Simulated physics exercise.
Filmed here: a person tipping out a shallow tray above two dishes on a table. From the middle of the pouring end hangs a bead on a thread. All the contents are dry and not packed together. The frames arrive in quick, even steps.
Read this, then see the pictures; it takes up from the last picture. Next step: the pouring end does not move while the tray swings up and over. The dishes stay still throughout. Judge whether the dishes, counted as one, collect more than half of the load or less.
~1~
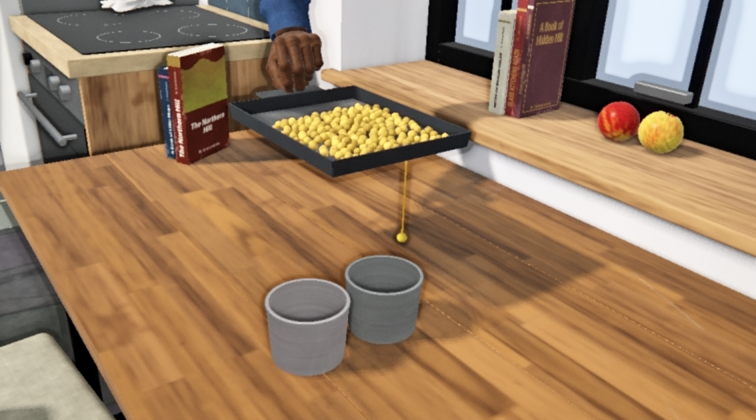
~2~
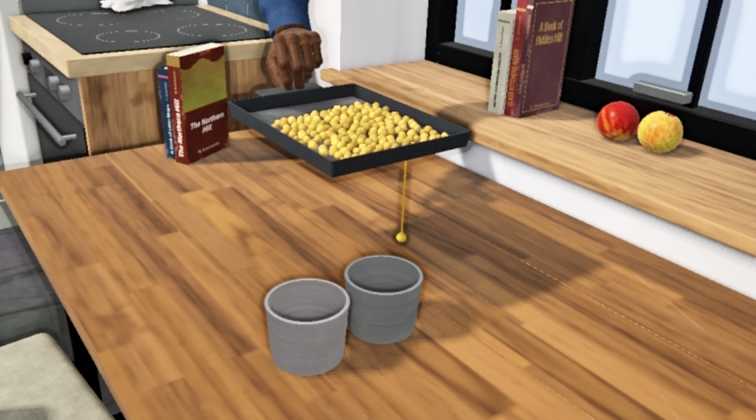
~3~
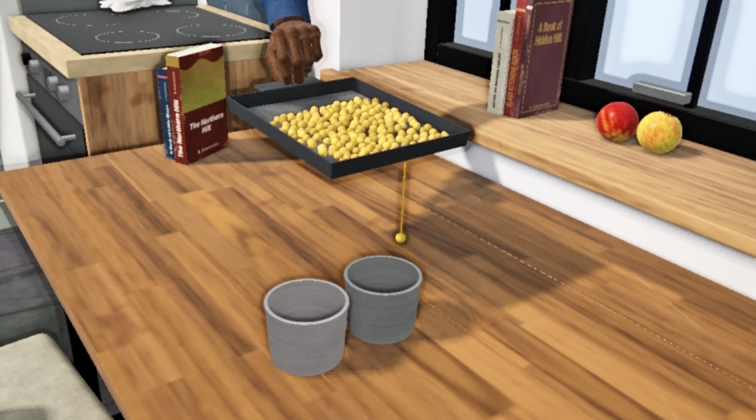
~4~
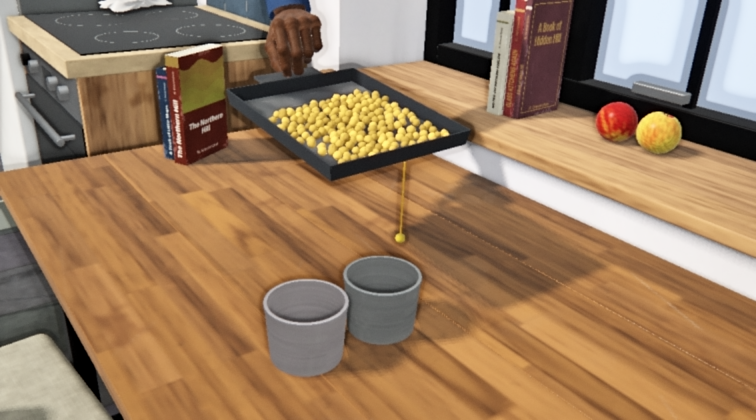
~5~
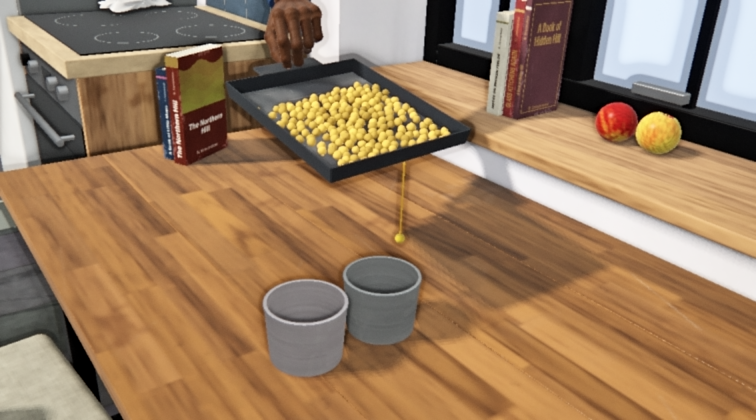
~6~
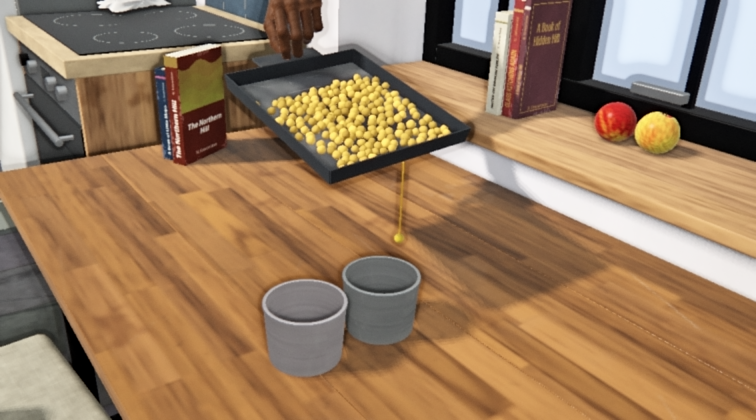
The load will mostly be caught.
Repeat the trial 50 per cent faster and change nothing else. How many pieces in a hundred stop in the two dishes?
It would be close to 50 per cent.
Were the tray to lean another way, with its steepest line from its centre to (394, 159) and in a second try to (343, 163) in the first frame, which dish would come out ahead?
Rightward dish for the first, Rightward dish for the second.
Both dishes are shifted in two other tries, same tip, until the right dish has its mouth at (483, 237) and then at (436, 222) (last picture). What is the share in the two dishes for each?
The first try yields 10% and the second yields 0%.
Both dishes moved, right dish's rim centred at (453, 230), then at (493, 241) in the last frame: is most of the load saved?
Result - try one, below the halfway mark; try two, below the halfway mark.
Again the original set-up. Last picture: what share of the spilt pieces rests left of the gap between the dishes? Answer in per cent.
Left share: Close to 40 %.
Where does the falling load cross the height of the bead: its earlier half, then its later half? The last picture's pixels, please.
Close to (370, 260), then close to (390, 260).
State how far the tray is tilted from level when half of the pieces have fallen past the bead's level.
That would be about 105 degrees from level.
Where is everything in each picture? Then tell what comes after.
Corners of the pouring end near (333, 160) and (468, 131), level; middle of the load near (355, 131), puffed corn balls; left dish near (329, 342); right dish near (406, 312); bead on its thread near (402, 238), in the first frame.
Corners of the pouring end near (333, 160) and (468, 131), level; middle of the load near (354, 130), in the second frame.
Corners of the pouring end near (332, 162) and (467, 130), tipped barely, lowest at the left corner; middle of the load near (354, 127), in the third frame.
Corners of the pouring end near (332, 164) and (467, 129), tipped a little, lowest at the left corner; middle of the load near (353, 124), in the fourth frame.
Corners of the pouring end near (332, 167) and (467, 128), tipped a little, lowest at the left corner; middle of the load near (353, 120), in the fifth frame.
Corners of the pouring end near (331, 169) and (467, 127), tipped a little, lowest at the left corner; middle of the load near (353, 116); left dish near (327, 342); right dish near (403, 312), in the sixth frame.
Shortly afterwards, tray tipped steeply; the whole lot on the tray.
Next, tray tipped right over; the whole lot on the tray.
Some moments later, tray tipped past a quarter turn; only a few in the left dish; near two thirds in the right dish; near a third outside both.
In the end, tray tipped past a quarter turn; only a few in the left dish; near two thirds in the right dish; near a third outside both.
